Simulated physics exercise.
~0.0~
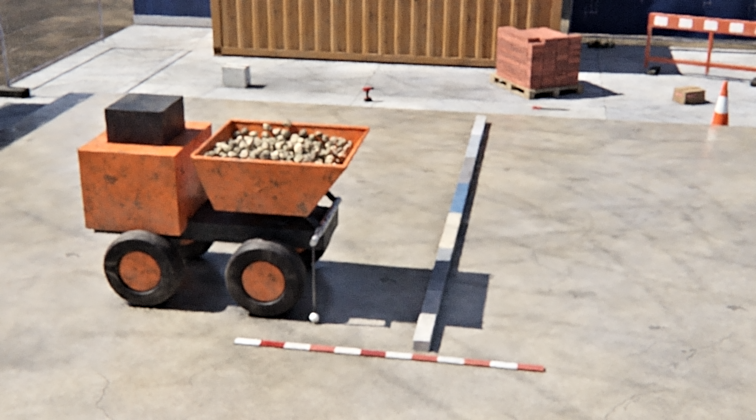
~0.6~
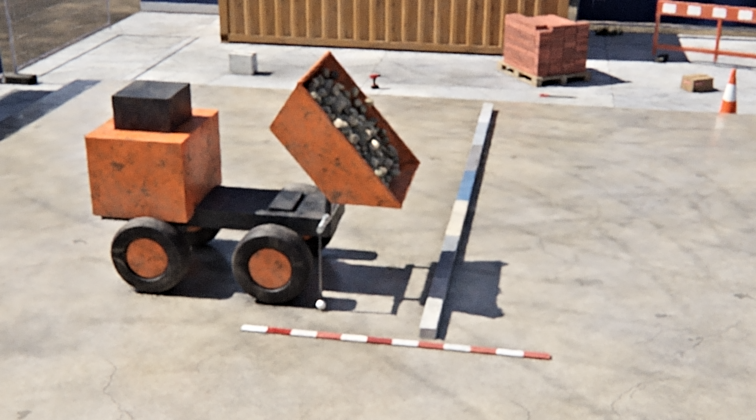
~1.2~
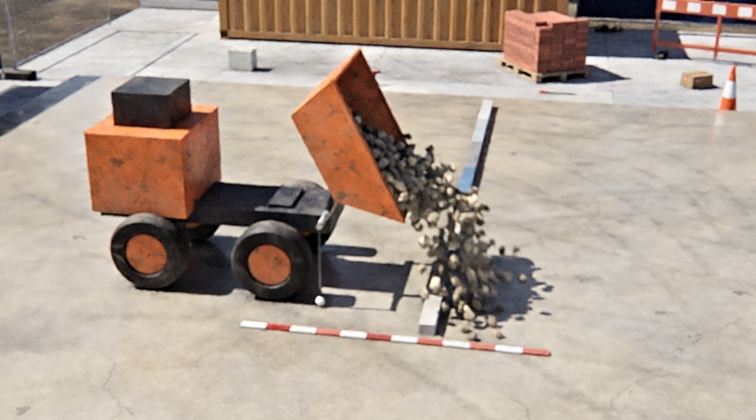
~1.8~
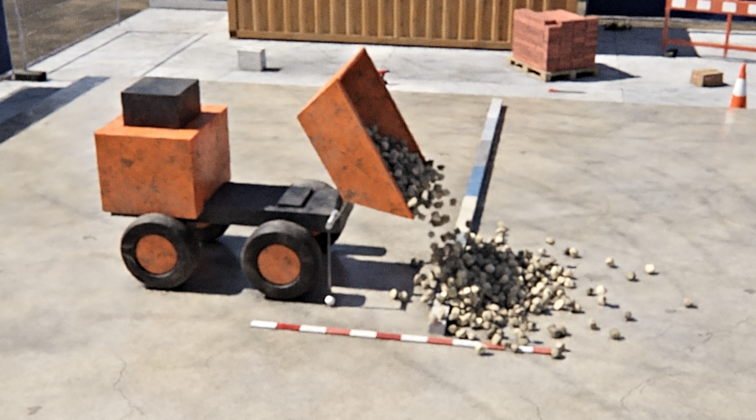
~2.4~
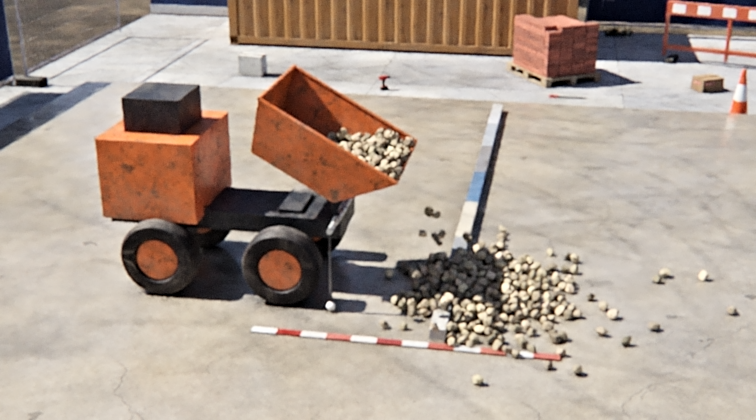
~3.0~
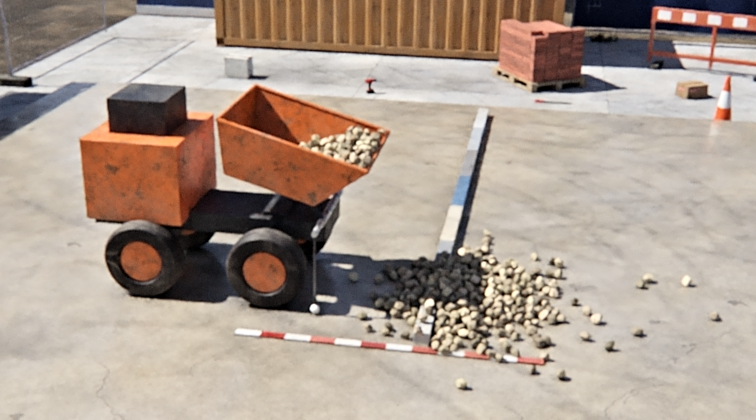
We see an orange dumper on a concrete yard tip its stone-filled skip steeply to the right, spilling stones into a pile on both sides of a low kerb, before the skip lowers partway and stays slightly tilted, still holding a good part of its load.
